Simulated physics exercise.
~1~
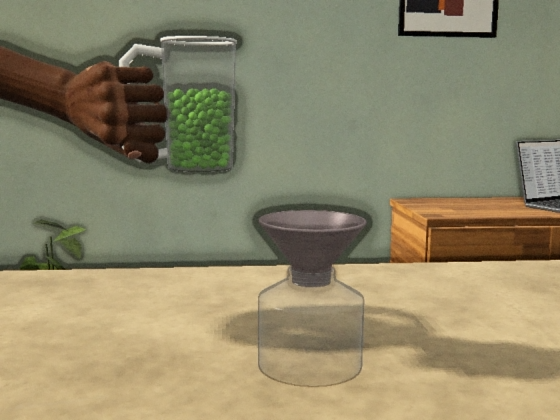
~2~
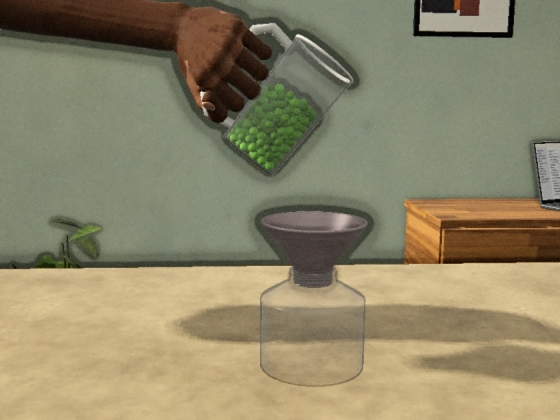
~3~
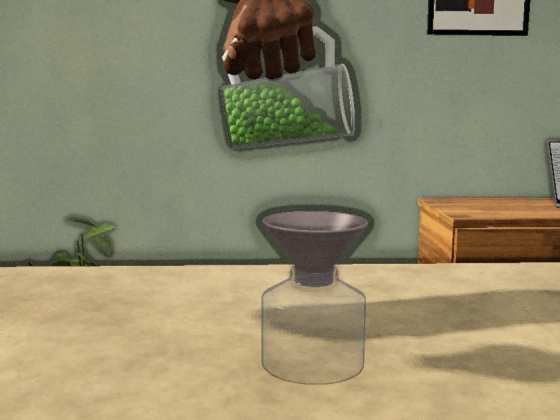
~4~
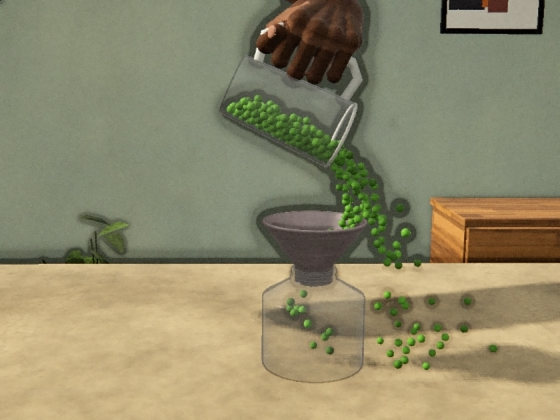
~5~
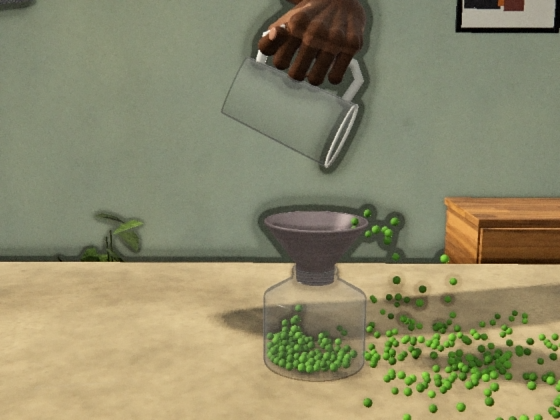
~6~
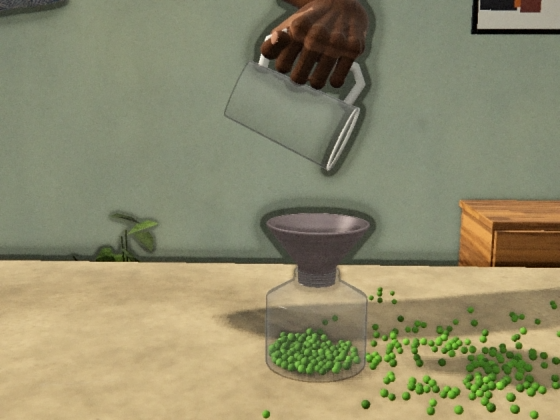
The clip opens with a brown hand holding a clear measuring cup of green peas, up and to the left of a dark funnel set in a transparent jar on a pale tabletop. The hand carries the cup rightward above the funnel, tilting it until it lies on its side. As it tips further, peas stream over the rim, some dropping through the funnel while many miss its right edge and scatter across the table. The cup empties and stays tilted. At the end, peas partly fill the jar, while the larger share lies strewn to the right.
